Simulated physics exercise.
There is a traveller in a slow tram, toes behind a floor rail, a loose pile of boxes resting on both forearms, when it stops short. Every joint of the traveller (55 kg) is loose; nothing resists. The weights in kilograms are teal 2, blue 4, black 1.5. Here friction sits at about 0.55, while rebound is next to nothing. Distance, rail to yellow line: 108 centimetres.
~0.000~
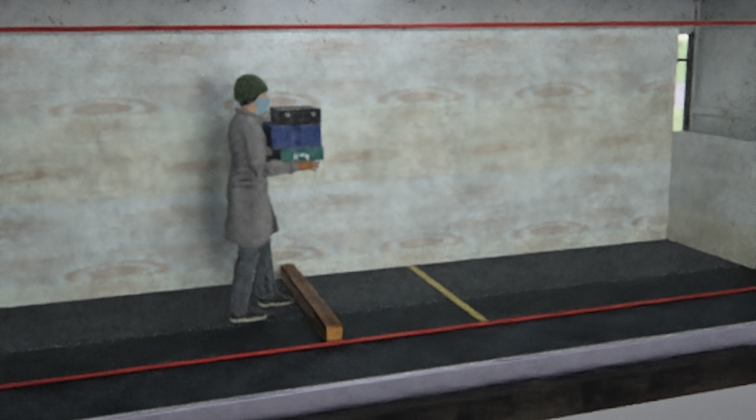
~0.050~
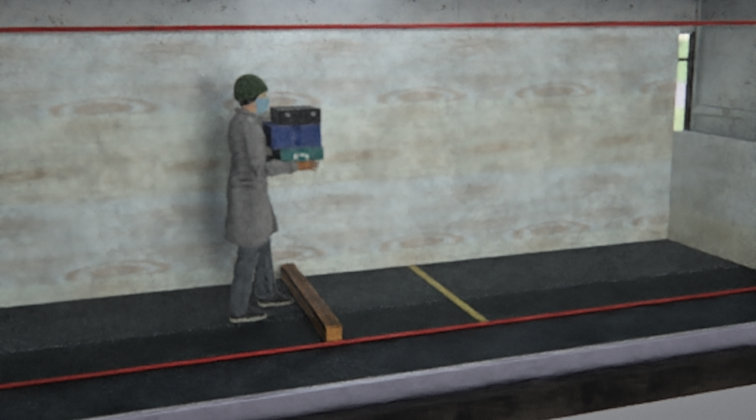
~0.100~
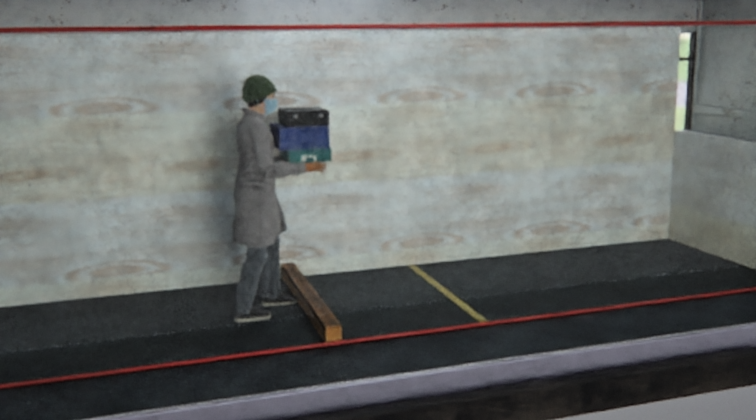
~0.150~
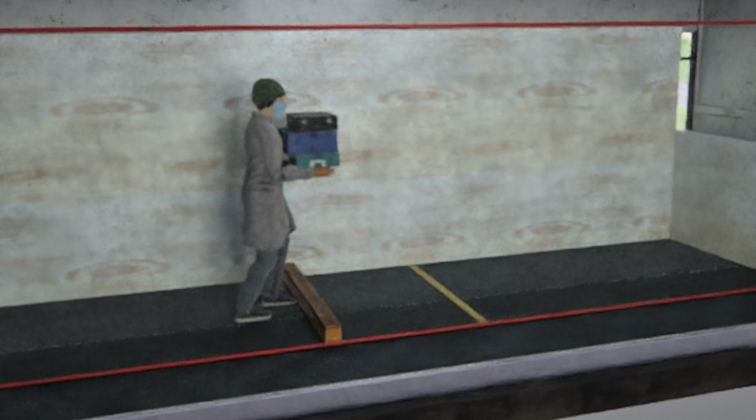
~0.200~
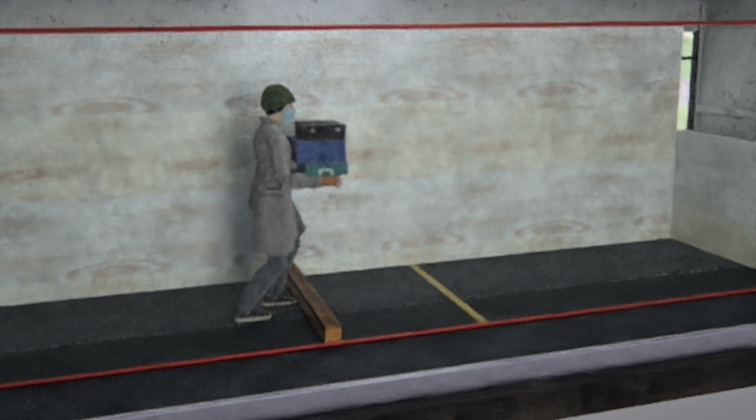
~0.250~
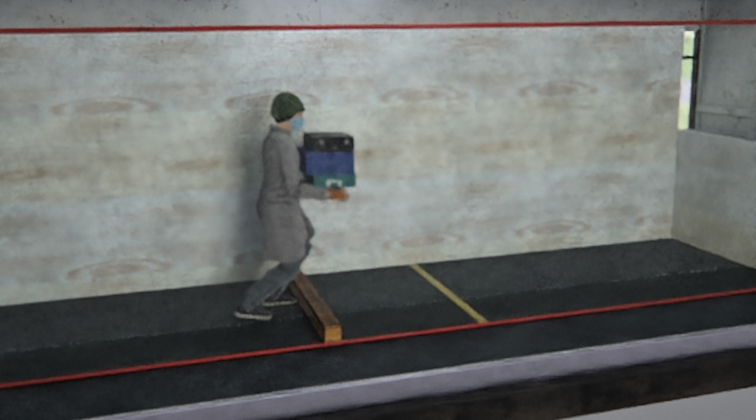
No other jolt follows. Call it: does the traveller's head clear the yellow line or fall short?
It falls short of the yellow line.
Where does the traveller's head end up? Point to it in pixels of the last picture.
(398, 255).
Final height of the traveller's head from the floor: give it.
The head finishes around 15 centimetres above the floor.
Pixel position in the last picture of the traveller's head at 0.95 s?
(397, 258).
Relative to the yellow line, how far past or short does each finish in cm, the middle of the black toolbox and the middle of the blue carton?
Black toolbox short by 0, blue carton short by 30.
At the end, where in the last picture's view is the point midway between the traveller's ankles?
The midpoint ends up close to (289, 276).
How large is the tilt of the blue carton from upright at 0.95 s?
Roughly 25°.
After 0.45 s the traveller's head is 87 cm short of the yellow line, near (327, 170) in the last picture's view; the black toolbox 62 cm short of the yellow line, tilted 15°.
After 0.65 s the traveller's head is 51 cm short of the yellow line, near (374, 233) in the last picture's view.
After 0.95 s the traveller's head is 26 cm short of the yellow line, near (397, 258) in the last picture's view; the black toolbox 19 cm short of the yellow line, tilted 25°.
At rest, 2.0 s, teal carton stops short of the yellow line; blue carton stops short of the yellow line; traveller's head stops short of the yellow line.
